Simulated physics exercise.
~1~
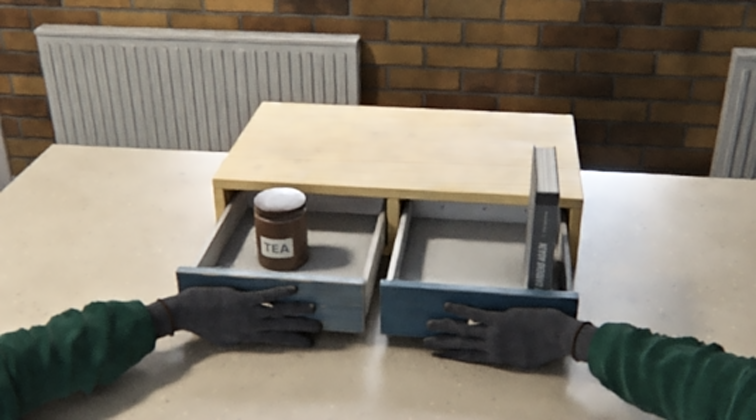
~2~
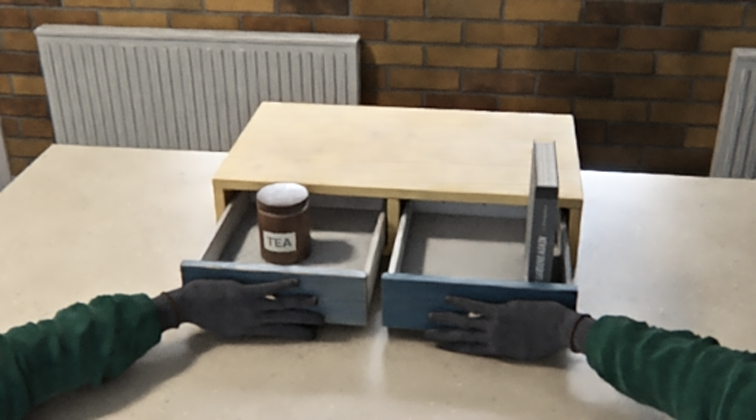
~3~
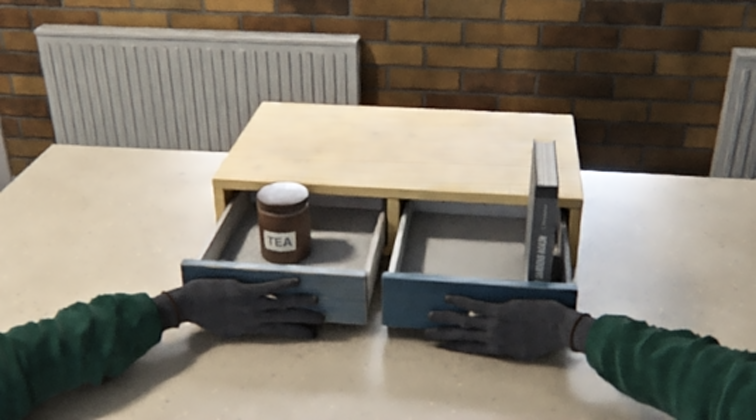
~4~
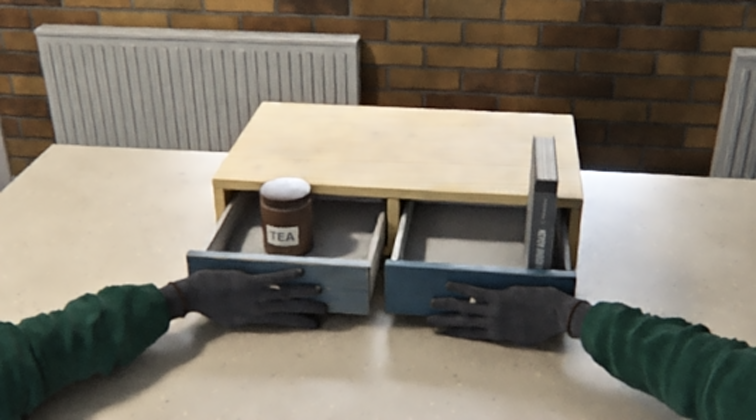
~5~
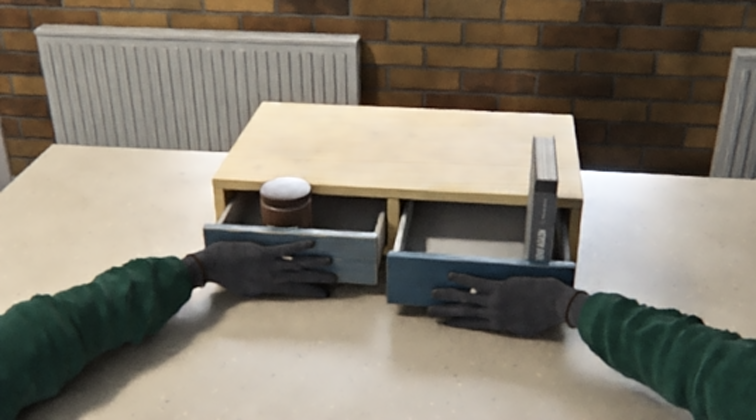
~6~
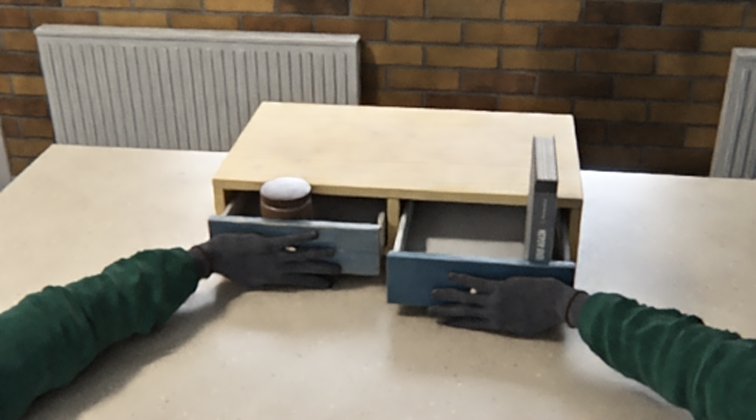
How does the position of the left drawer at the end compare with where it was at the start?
At the end the left drawer sits noticeably further into the chest than at the start, when it was pulled well out. It is still partly open.
Two blue-fronted drawers holding a brown tea jar and grey book sliding partway in under gloved hands, both still open.
